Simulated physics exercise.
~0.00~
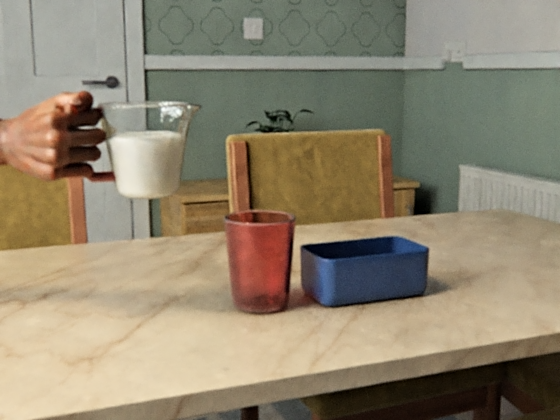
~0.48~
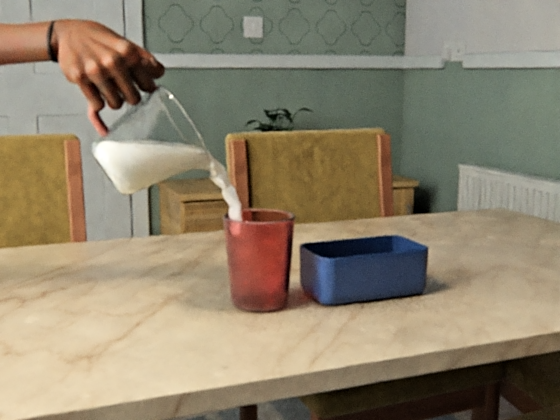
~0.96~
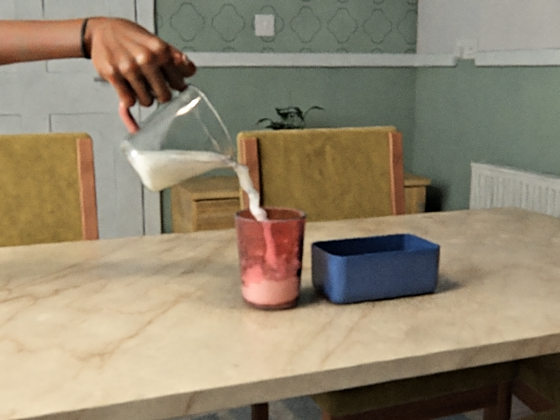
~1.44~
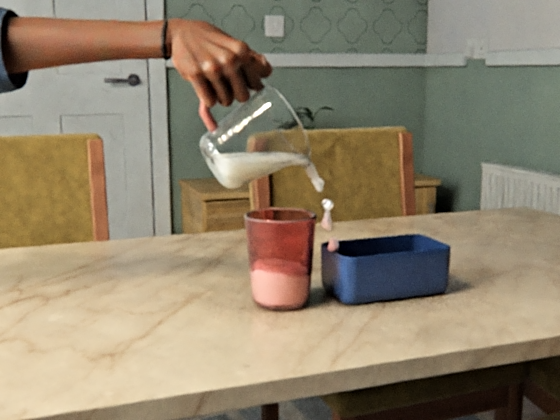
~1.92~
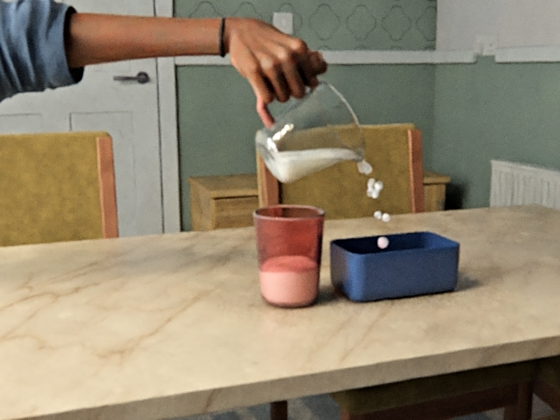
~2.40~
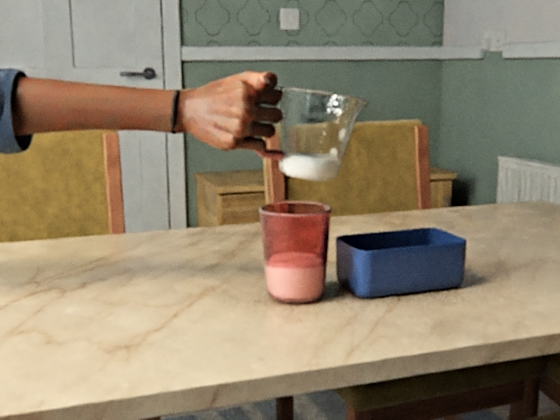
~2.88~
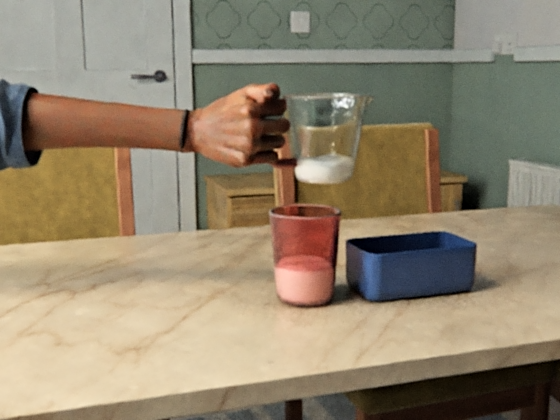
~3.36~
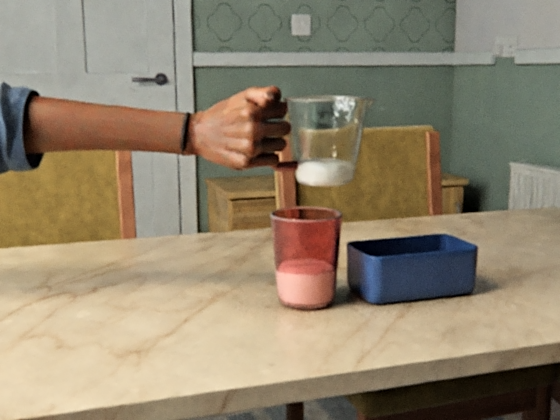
A hand holds a clear measuring jug of white milk above a pale marbled table, seen from the side in a green-walled room with mustard chairs, a red drinking glass near the middle and a blue food box to its right. The hand tips the jug rightwards, and milk streams into the glass. Still pouring, it carries the jug to the right, so the stream leaves the glass and falls in drops towards the box. The jug is then brought level again and held above the table, with some milk left inside and the glass partly filled.
